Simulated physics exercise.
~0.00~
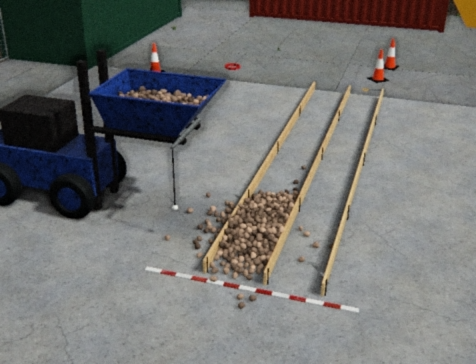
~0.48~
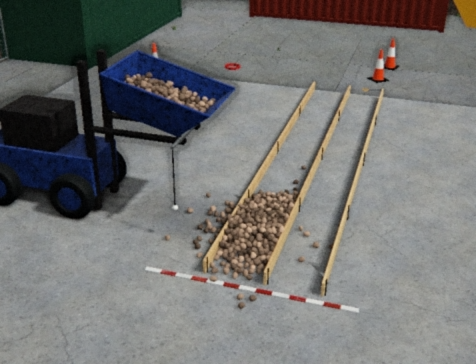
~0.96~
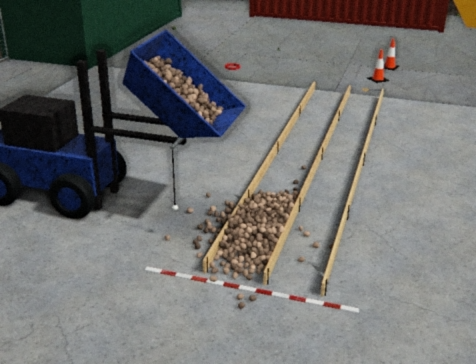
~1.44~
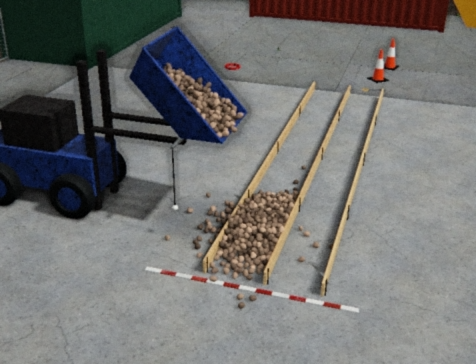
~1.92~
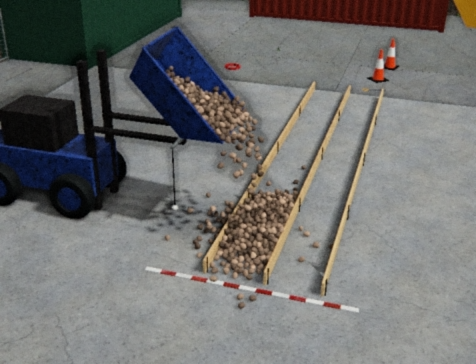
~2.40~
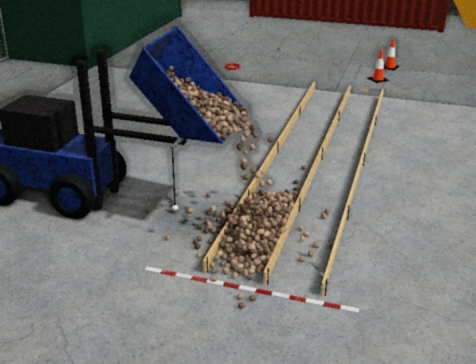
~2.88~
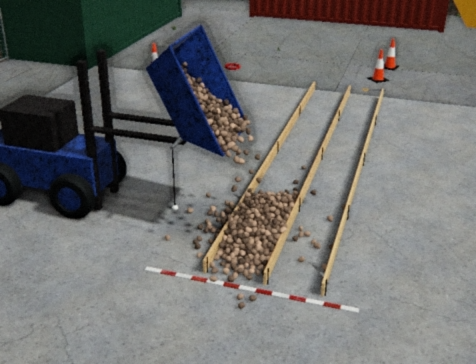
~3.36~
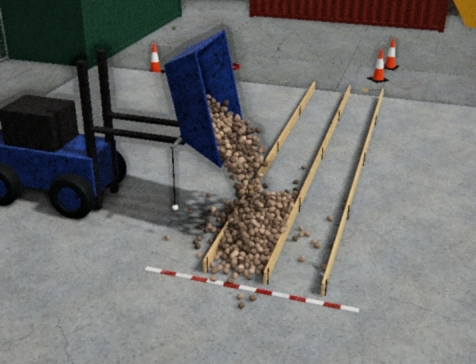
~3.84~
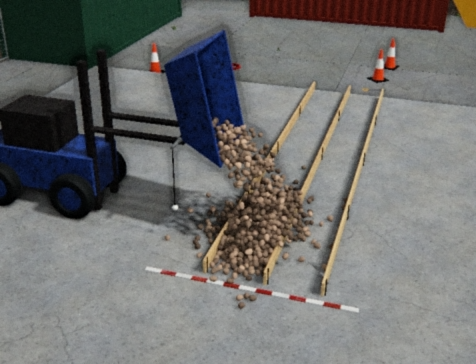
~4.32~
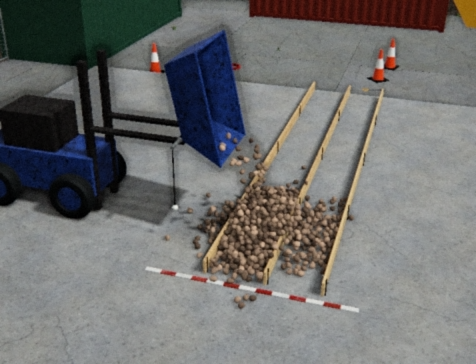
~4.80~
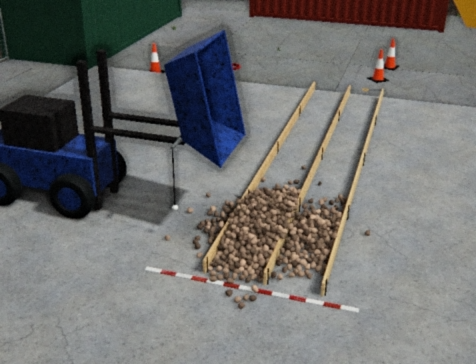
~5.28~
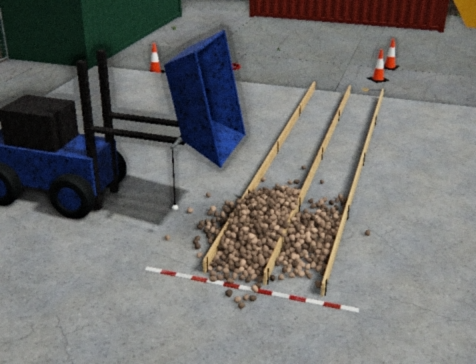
Blue forklift tipping a skip of brown stones in stages onto a boarded pile, which spills over into the far bay.
